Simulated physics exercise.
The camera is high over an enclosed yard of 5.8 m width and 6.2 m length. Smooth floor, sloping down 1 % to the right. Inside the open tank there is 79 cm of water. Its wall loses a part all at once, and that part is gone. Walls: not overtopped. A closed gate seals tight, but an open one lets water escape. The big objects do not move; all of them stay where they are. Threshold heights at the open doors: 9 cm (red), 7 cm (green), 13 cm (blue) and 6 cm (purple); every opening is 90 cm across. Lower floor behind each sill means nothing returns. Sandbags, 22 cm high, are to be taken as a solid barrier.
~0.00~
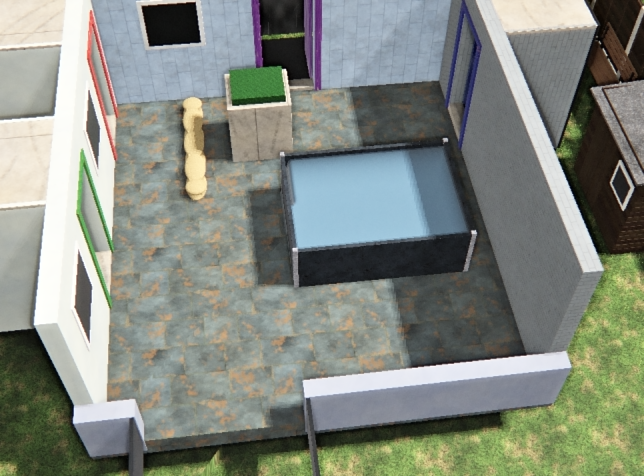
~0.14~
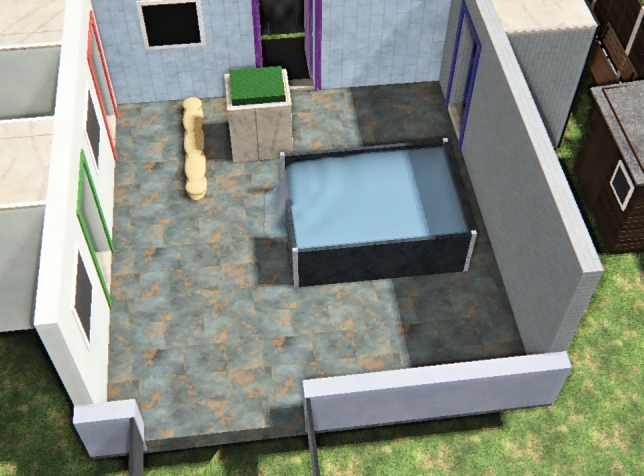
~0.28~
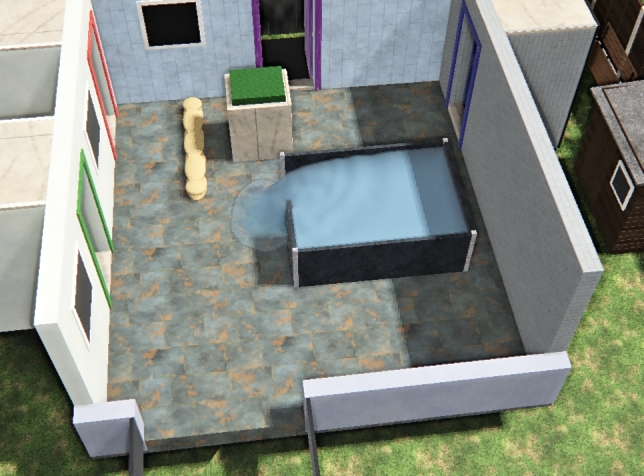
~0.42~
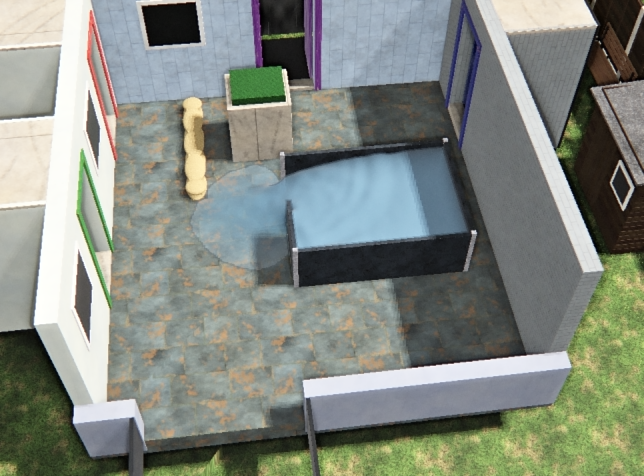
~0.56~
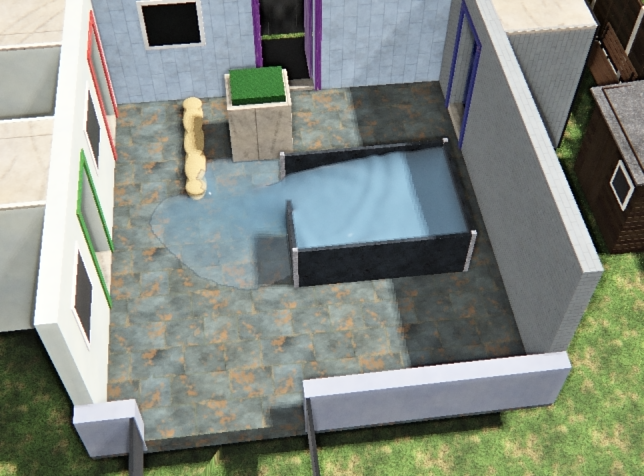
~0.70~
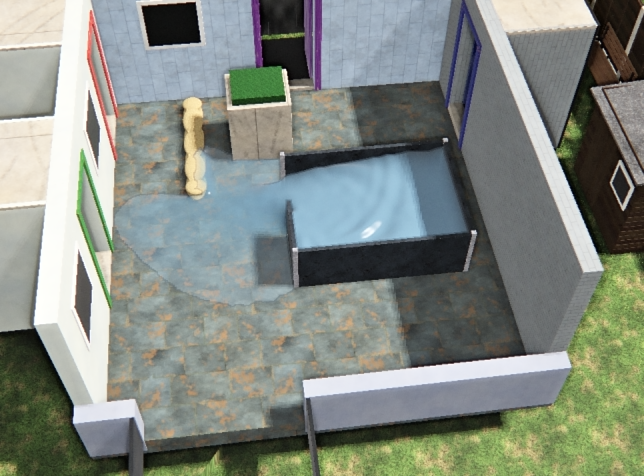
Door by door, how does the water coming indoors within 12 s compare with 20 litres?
At the red door the total will be higher than the limit, at the green door the total will be higher than the limit, at the blue door the total will be lower than the limit, at the purple door the total will be lower than the limit.
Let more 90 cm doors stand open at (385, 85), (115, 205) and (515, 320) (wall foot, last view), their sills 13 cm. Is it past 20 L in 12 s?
Taking them in order, the first gets too little, the second enough and the third too little.
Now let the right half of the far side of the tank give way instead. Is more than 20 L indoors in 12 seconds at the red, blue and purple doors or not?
Then it goes red too high, blue too high, purple too high.
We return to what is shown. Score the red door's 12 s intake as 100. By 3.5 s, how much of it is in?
It comes to about 10 per cent.
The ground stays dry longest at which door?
I'd say the blue one.
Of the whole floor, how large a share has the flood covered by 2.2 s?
Covered: Roughly 40 %.
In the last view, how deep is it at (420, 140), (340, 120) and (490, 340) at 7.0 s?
Reading - approx. 8 / 2 / 2 cm.
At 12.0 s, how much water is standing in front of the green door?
Roughly 7.0 centimetres.
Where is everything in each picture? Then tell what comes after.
Still water, 79 cm deep, in the open tank at (374, 196), in the first picture.
The front is at (279, 188), 0.6 m from the gap at (288, 202); 0.3 m2 of floor is under water; 79 cm left at the back of the open tank, in the second picture.
The front is at (238, 232), 0.9 m from the gap at (288, 204); 0.9 m2 of floor is under water; 79 cm left at the back of the open tank, in the third picture.
The front is at (195, 221), 1.5 m from the gap at (288, 205); 2.1 m2 of floor is under water; 79 cm left at the back of the open tank, in the fourth picture.
The front is at (156, 219), 2.1 m from the gap at (288, 205); 3.6 m2 of floor is under water; 79 cm left at the back of the open tank, in the fifth picture.
The front is at (122, 213), 2.6 m from the gap at (288, 205); 5.0 m2 of floor is under water; 78 cm left at the back of the open tank, in the sixth picture.
After 1.4 s water covers 30 % of the floor and is deepest (40 cm) near (275, 211); red door not reached, green door 18 cm at the sill, 19 L in, blue door not reached, purple door not reached.
After 2.2 s water covers 40 % of the floor and is deepest (38 cm) near (125, 224); red door 9 cm at the sill, 0 L in, green door 24 cm at the sill, 91 L in, blue door not reached, purple door 5 cm at the sill, 0 L in.
After 3.5 s water covers 55 % of the floor and is deepest (28 cm) near (210, 100); red door 12 cm at the sill, 12 L in, green door 19 cm at the sill, 185 L in, blue door not reached, purple door 5 cm at the sill, 0 L in.
After 7.0 s water covers 85 % of the floor and is deepest (20 cm) near (107, 415); red door 13 cm at the sill, 93 L in, green door 13 cm at the sill, 320 L in, blue door 10 cm at the sill, 0 L in, purple door 5 cm at the sill, 2 L in.
After 12.0 s water covers 90 % of the floor and is deepest (12 cm) near (488, 237); red door 6 cm at the sill, 100 L in, green door 7 cm at the sill, 355 L in, blue door 8 cm at the sill, 0 L in, purple door 3 cm at the sill, 2 L in.
